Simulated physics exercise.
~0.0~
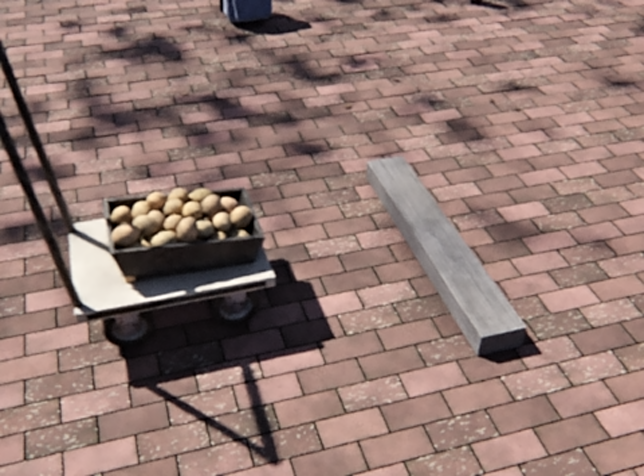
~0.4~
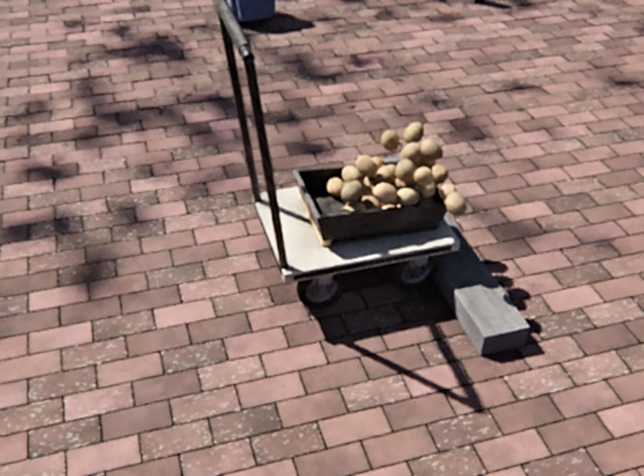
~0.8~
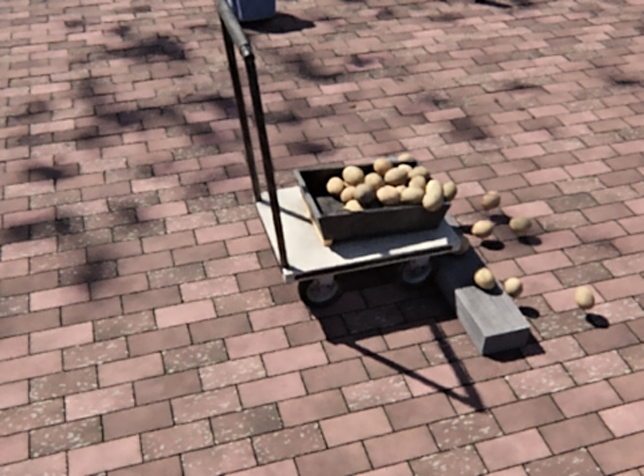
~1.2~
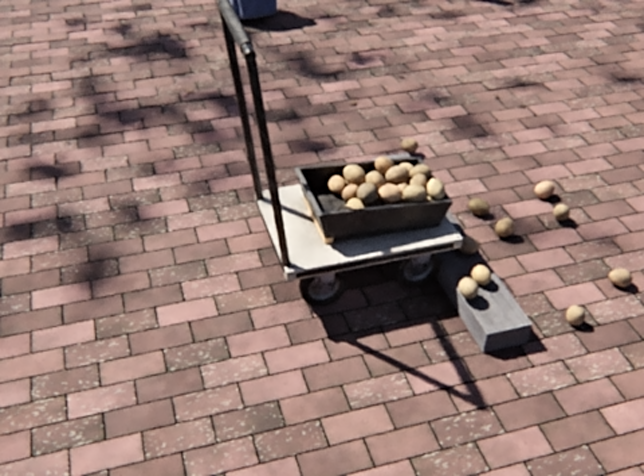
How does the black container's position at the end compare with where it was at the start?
It starts on the left, well short of the grey kerb, and ends farther right, near the middle of the view, on the trolley stopped at the kerb.
